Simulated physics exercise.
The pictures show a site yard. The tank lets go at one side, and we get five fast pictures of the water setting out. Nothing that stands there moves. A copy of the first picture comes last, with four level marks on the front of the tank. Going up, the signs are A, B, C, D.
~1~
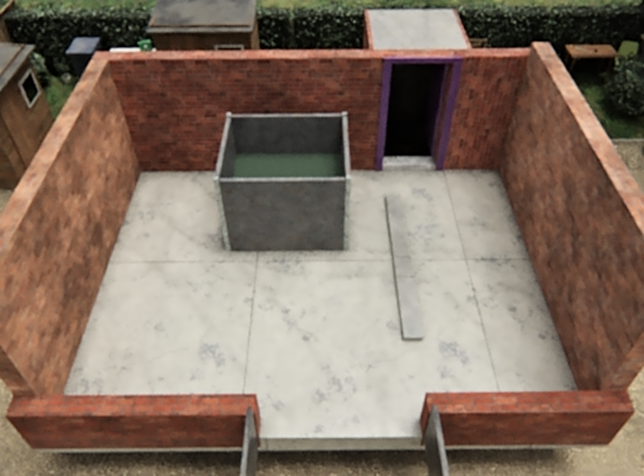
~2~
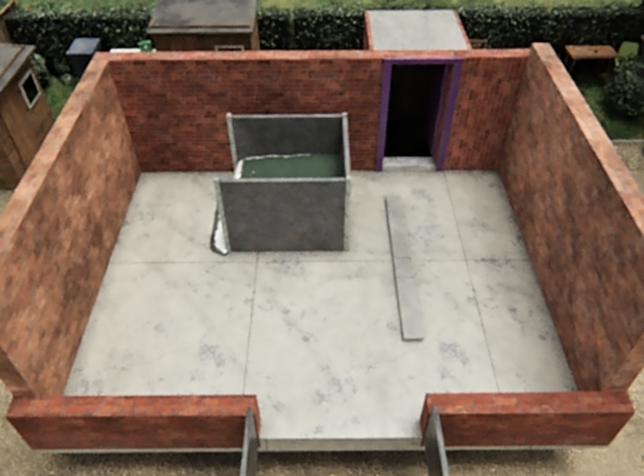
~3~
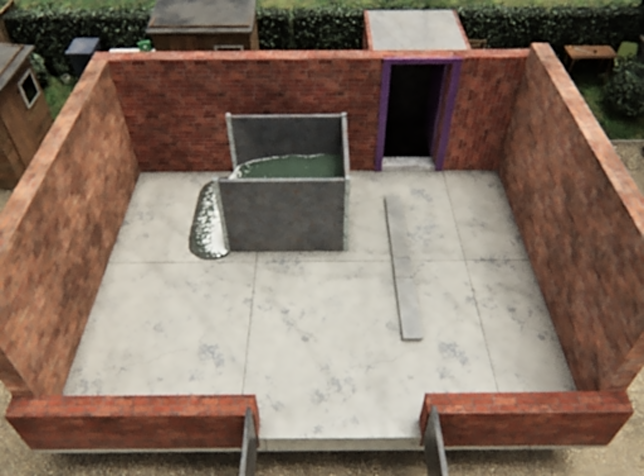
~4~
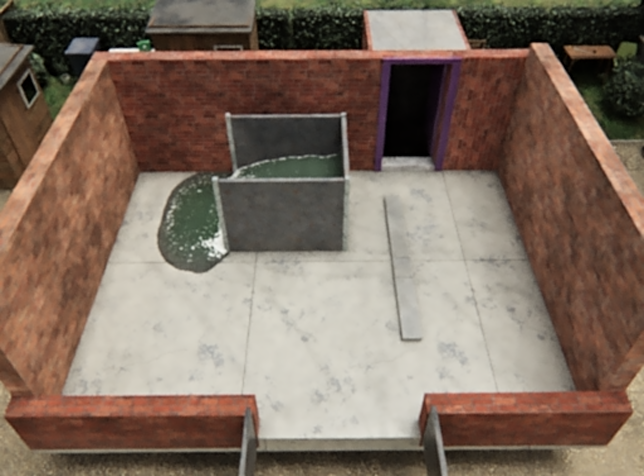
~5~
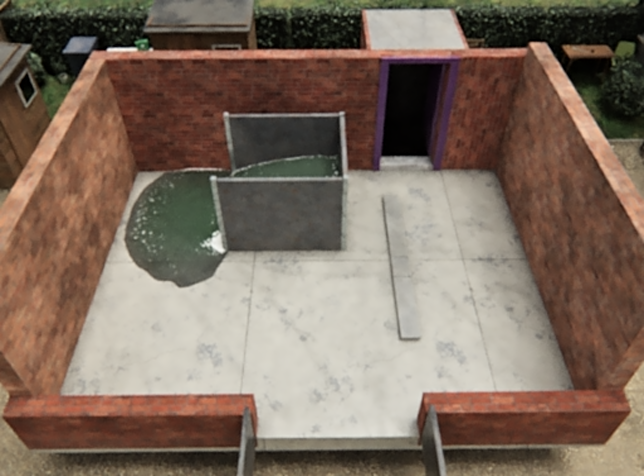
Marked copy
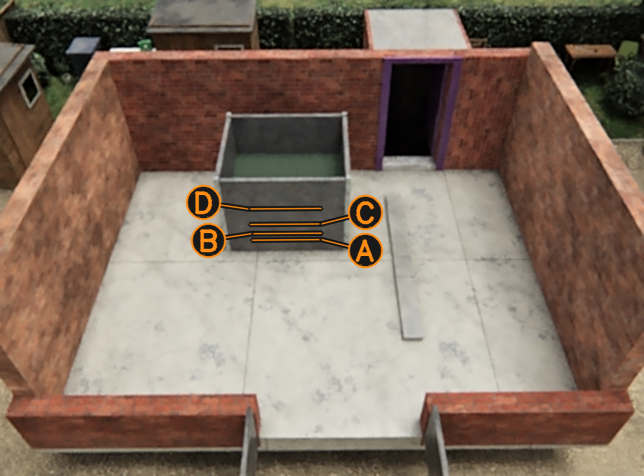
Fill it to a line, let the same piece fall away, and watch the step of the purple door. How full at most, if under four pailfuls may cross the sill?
I would pick line D.
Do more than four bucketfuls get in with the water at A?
No.
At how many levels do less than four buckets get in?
All of them.
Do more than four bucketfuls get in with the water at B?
No, that is safe.
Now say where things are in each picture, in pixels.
The first picture shows water in the tank at rest, its middle at (287, 183); foot of the purple doorway at (409, 170); open gate at (341, 390).
In the second picture, 2 % of the ground under water, visible out to (221, 236).
In the third picture, 4 % of the ground under water, visible out to (211, 251).
In the fourth picture, 8 % of the ground under water, visible out to (204, 175).
In the fifth picture, 13 % of the ground under water, visible out to (147, 191).
In orange, A at (286, 239); B at (286, 233); C at (285, 224); D at (284, 208); from the bottom up A, B, C, D.
If A is chosen, nothing gets over.
If B is chosen, nothing gets over.
If C is chosen, nothing gets over.
If D is chosen, a bucket or two gets in.
